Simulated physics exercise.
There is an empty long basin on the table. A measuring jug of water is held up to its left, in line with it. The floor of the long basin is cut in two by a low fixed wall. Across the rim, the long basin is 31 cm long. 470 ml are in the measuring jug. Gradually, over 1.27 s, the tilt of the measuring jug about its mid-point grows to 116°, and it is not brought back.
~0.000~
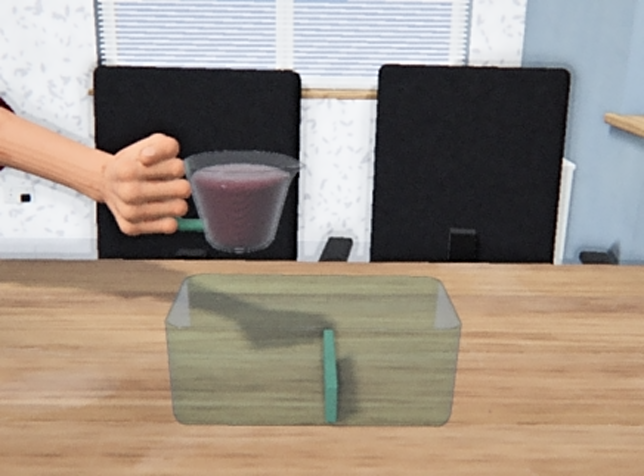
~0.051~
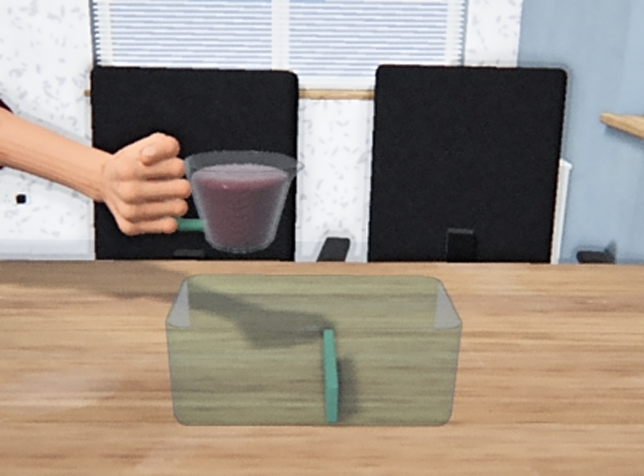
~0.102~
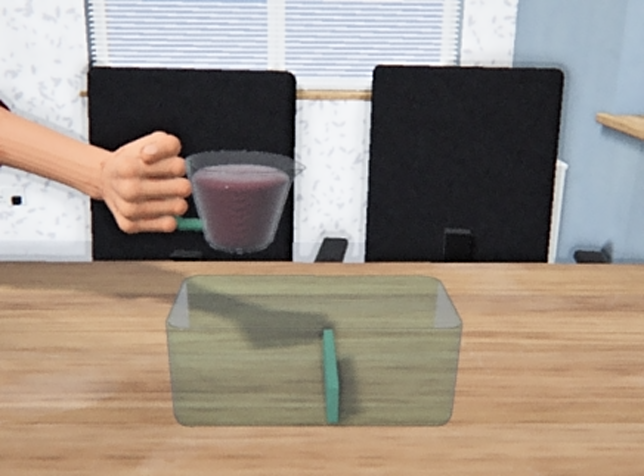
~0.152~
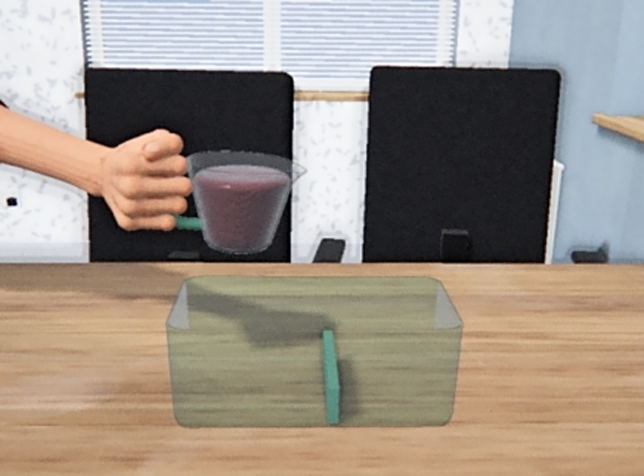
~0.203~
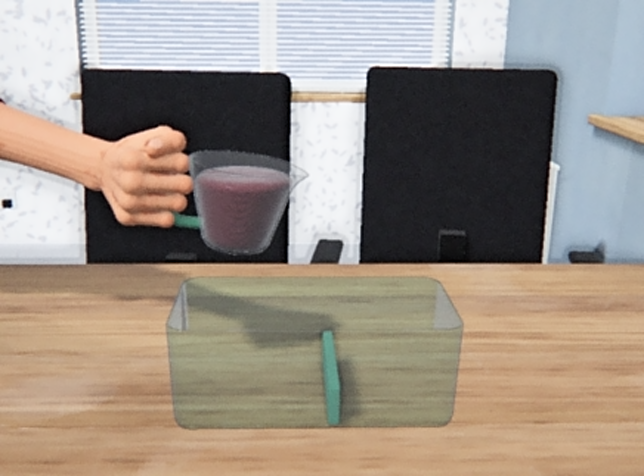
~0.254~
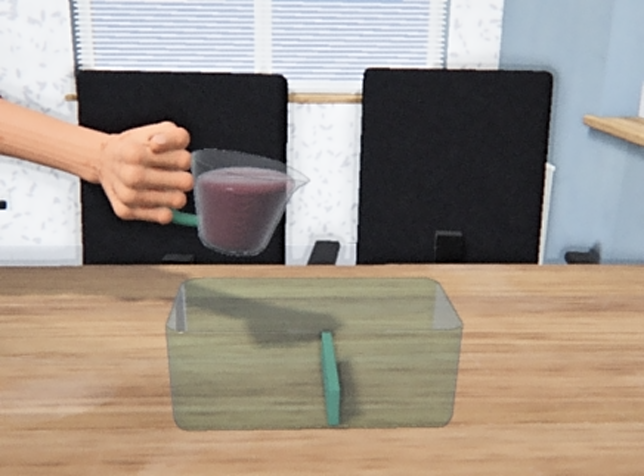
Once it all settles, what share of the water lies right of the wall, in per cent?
76 %.
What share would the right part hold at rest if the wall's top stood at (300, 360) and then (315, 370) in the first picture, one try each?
First try about 95 %, second try about 85 %.
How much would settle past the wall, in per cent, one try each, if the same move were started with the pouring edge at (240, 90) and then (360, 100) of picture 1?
About 10 %, then about 75 %.
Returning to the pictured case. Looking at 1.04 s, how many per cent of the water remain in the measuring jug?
3 %.
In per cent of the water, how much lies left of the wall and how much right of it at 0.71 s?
I'd say about 0 left and about 20 right.
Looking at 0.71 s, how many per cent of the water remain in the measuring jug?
Remaining: Near 56 % of the total.
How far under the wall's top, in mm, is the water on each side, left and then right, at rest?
Roughly 40 mm on the left side and roughly 26 mm on the right.
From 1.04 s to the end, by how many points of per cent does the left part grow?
It comes to near 5 per cent.
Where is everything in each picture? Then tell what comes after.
In the first frame, it leans 0°; its right rim is at (305, 164); the water meets the walls at (192, 173) and (290, 174); the long basin's rim runs from (176, 300) to (450, 303); the wall's top is at (330, 357).
In the second frame, it leans 0°; its right rim is at (305, 165); the water meets the walls at (192, 173) and (290, 174).
In the third frame, it leans 2°; its right rim is at (306, 166); the water meets the walls at (192, 173) and (290, 175).
In the fourth frame, it leans 4°; its right rim is at (308, 170); the water meets the walls at (194, 173) and (292, 176).
In the fifth frame, it leans 7°; its right rim is at (310, 174); the water meets the walls at (196, 174) and (294, 178).
In the sixth frame, it leans 11°; its right rim is at (311, 179); the water meets the walls at (197, 176) and (298, 179).
Then, 0.71 s in, the tilt is 69° and 56 per cent is still to pour, 0 is left of the wall and 20 right of it.
Then, 1.04 s in, the tilt is 107° and 3 per cent is still to pour, 18 is left of the wall and 75 right of it.
Then, 1.39 s in, the tilt is 116° and 0 per cent is still to pour, 24 is left of the wall and 76 right of it.
Then, 1.77 s in, the tilt is 116° and 0 per cent is still to pour, 24 is left of the wall and 76 right of it.
Finally, 24 per cent lies left of the wall, 76 right of it and 0 outside.
